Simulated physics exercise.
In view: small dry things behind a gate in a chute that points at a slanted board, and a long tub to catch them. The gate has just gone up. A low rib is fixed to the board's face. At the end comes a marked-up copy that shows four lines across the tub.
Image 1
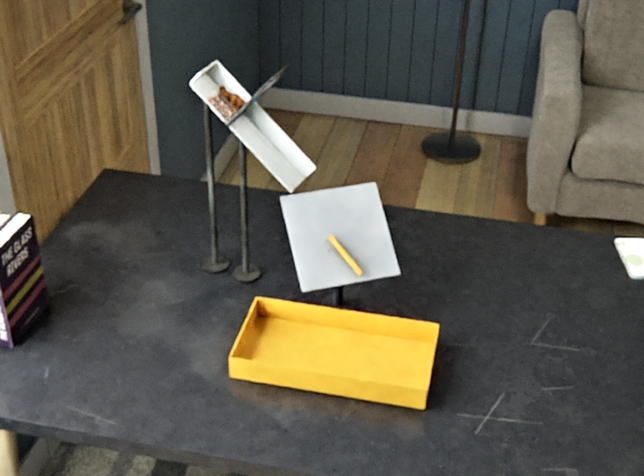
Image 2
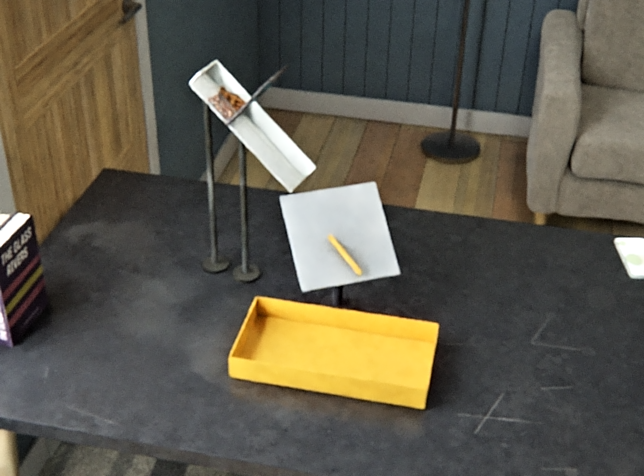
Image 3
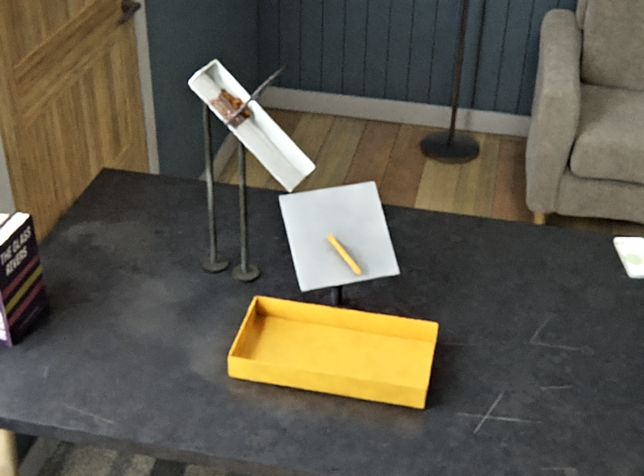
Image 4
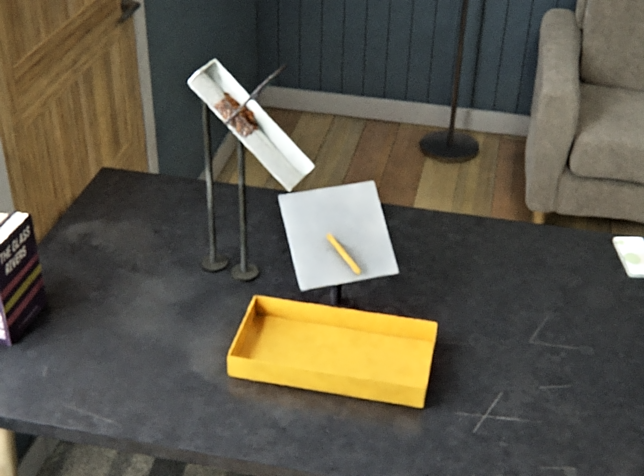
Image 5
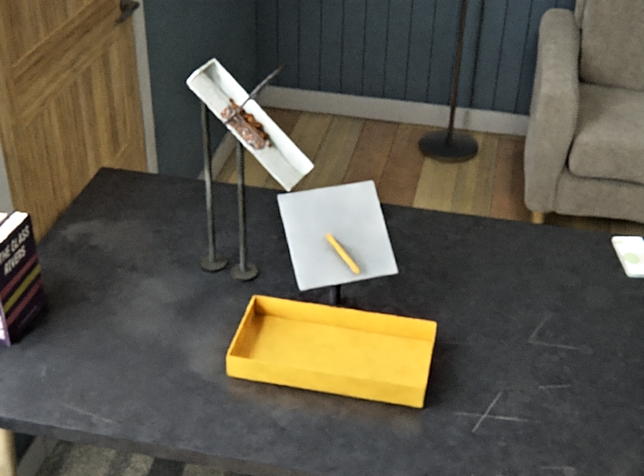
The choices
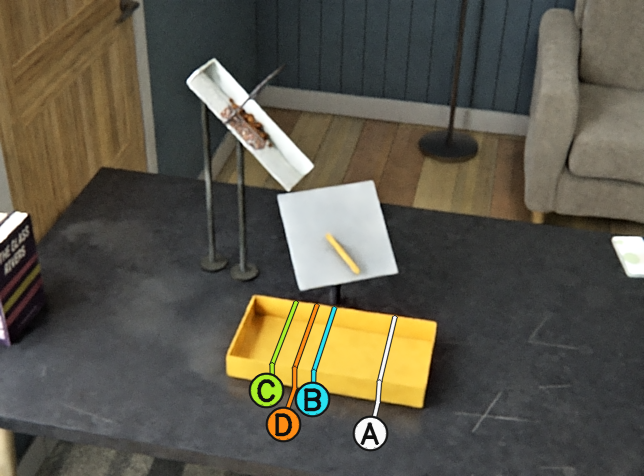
In a room with a wooden door, dark panelled wall and grey armchair, a dark scratched tabletop is seen from above at an angle by a still camera. A white chute on two dark posts slopes down rightward above a tilted pale board with a yellow rib and a yellow tub, a book at left. Small brown bits bunched high in the chute slide partway down it, spreading out.
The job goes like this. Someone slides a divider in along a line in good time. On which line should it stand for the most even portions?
Go for A.
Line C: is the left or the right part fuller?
More lands on the right.
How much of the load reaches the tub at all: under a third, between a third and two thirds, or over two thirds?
Over two thirds.
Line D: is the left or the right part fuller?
More lands on the right.
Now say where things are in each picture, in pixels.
In the first picture, load behind the gate at (233, 104), bits of dog kibble; lip of the chute at (298, 185), sloping fairly steeply.
In the second picture, middle of the board at (340, 235), tilted fairly steeply; middle of its low edge at (352, 282); of its high edge at (328, 189).
In the third picture, front corners of the tub at (229, 357) and (426, 389), empty; front of the load at (239, 124).
In the fourth picture, middle of the load at (236, 117); its front at (256, 129), about a quarter of the way to the lip; rib from (329, 233) to (361, 272).
In the fifth picture, middle of the load at (245, 122); its front at (271, 145), about half of the way to the lip.
On the marked copy, line A crosses the front rim at (379, 381); line B crosses the front rim at (314, 370); line C crosses the front rim at (272, 363); line D crosses the front rim at (294, 367).
Choosing A, of what is caught, about half on the left of the divider, about half on the right.
Choosing B, of what is caught, a small part on the left of the divider, nearly all on the right.
Choosing C, of what is caught, a stray few on the left of the divider, nearly all on the right.
Choosing D, of what is caught, a stray few on the left of the divider, nearly all on the right.
